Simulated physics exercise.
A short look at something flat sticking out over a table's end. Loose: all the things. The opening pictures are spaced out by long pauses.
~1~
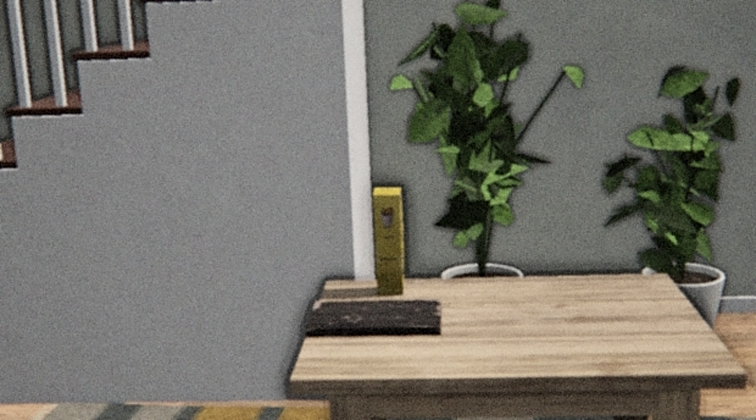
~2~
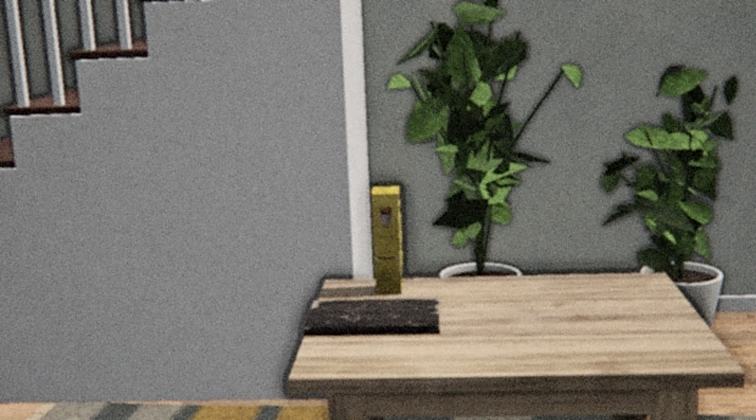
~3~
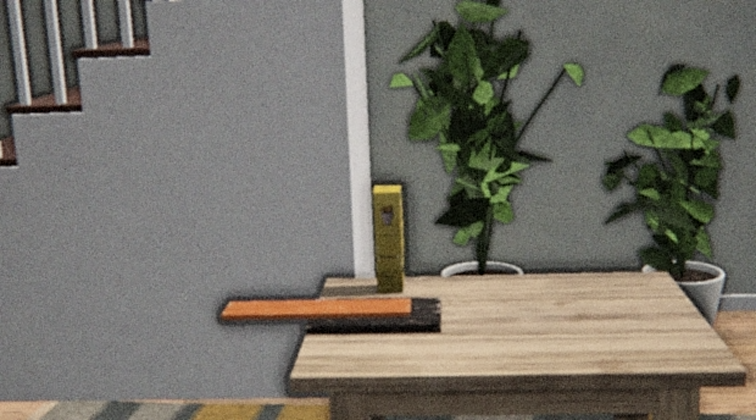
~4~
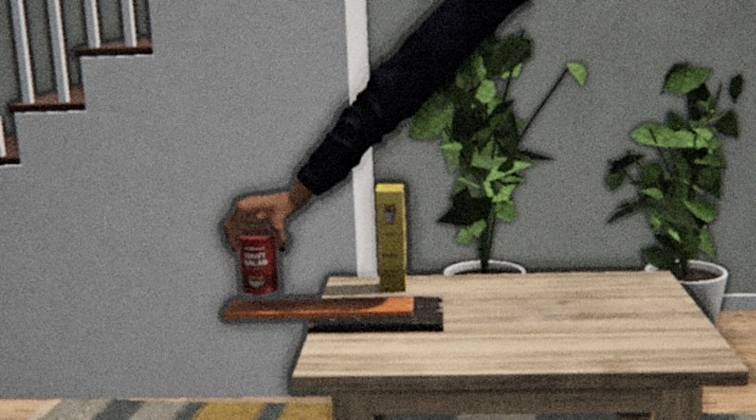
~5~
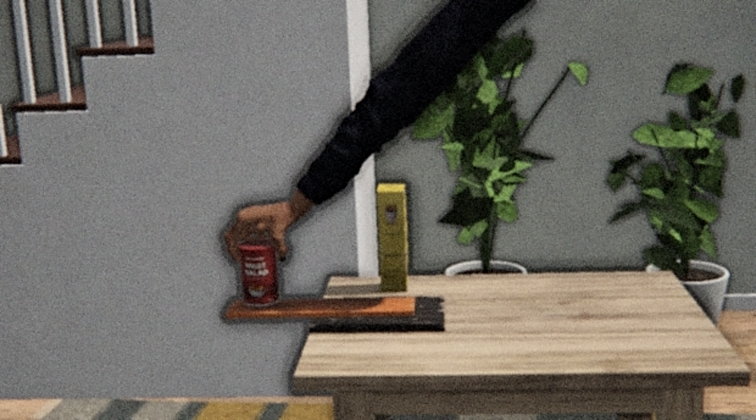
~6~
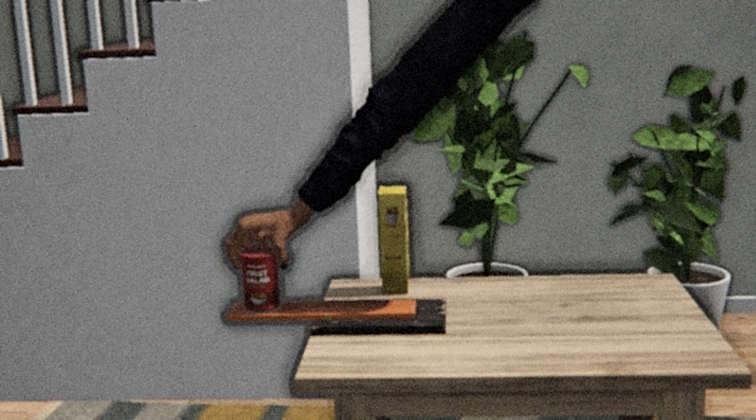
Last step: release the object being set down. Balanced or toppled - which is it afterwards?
Most likely it will topple.
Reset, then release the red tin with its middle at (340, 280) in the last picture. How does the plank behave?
It stays put.
Then, 0.50 s later than the last frame, red tin and orange plank now down on the floor or falling.
Then, 0.60 s later than the last frame, things are still on the move.
When it is over, down on the floor or falling, red tin and orange plank; the other 2 as before. The plank tips off the edge.
